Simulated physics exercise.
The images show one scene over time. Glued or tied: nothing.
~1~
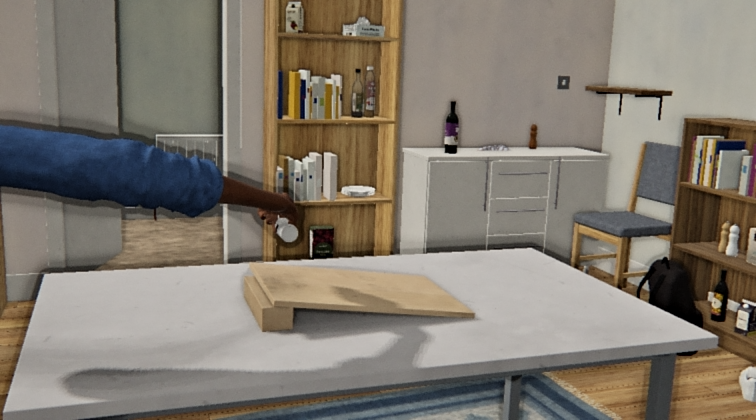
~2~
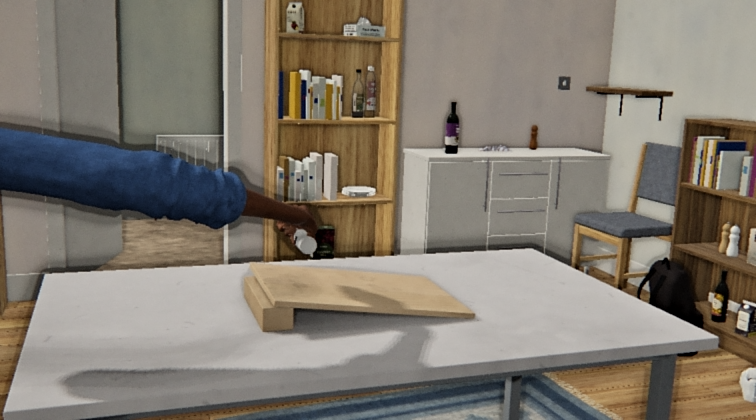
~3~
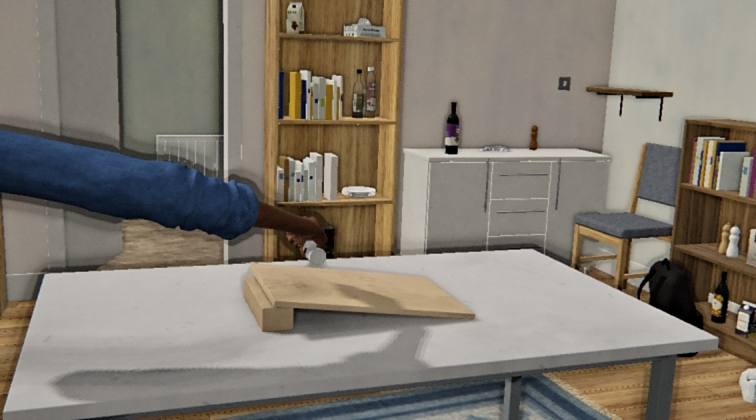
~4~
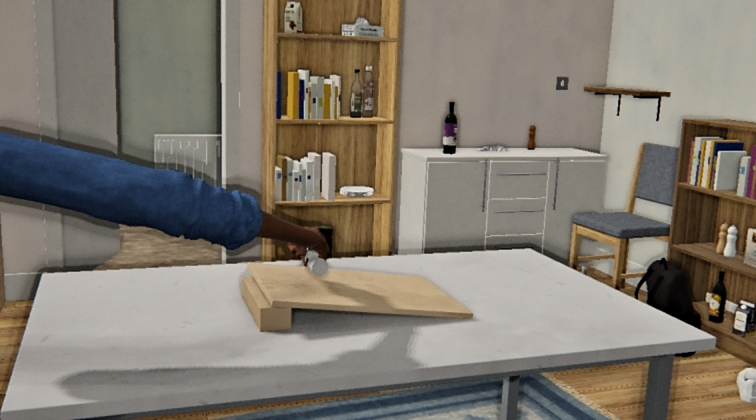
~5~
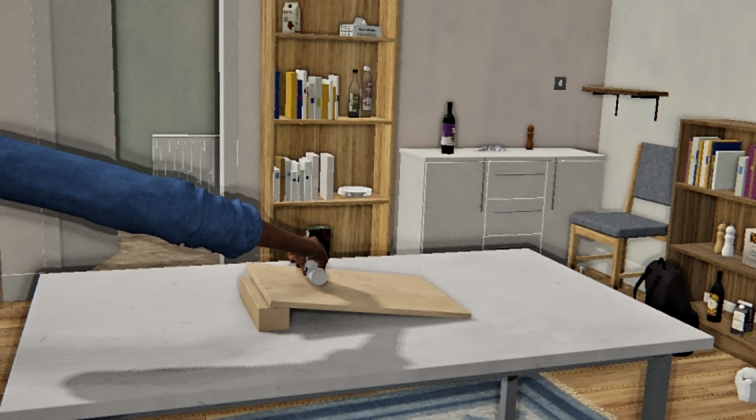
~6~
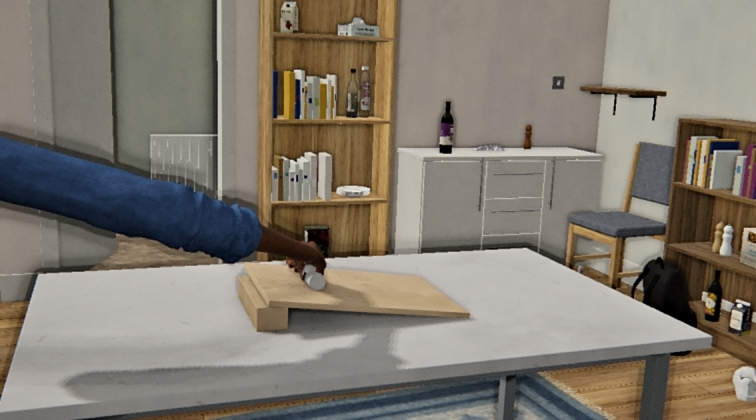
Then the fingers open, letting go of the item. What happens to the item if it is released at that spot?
It will be on the move.
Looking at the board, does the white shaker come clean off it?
Once it settles, it is off the top.
Then, 1.30 s on from there, white shaker now off the board.
Then, 2.10 s on from there, things are still on the move.
In the end, off the board, white shaker. The white shaker slides or rolls down.
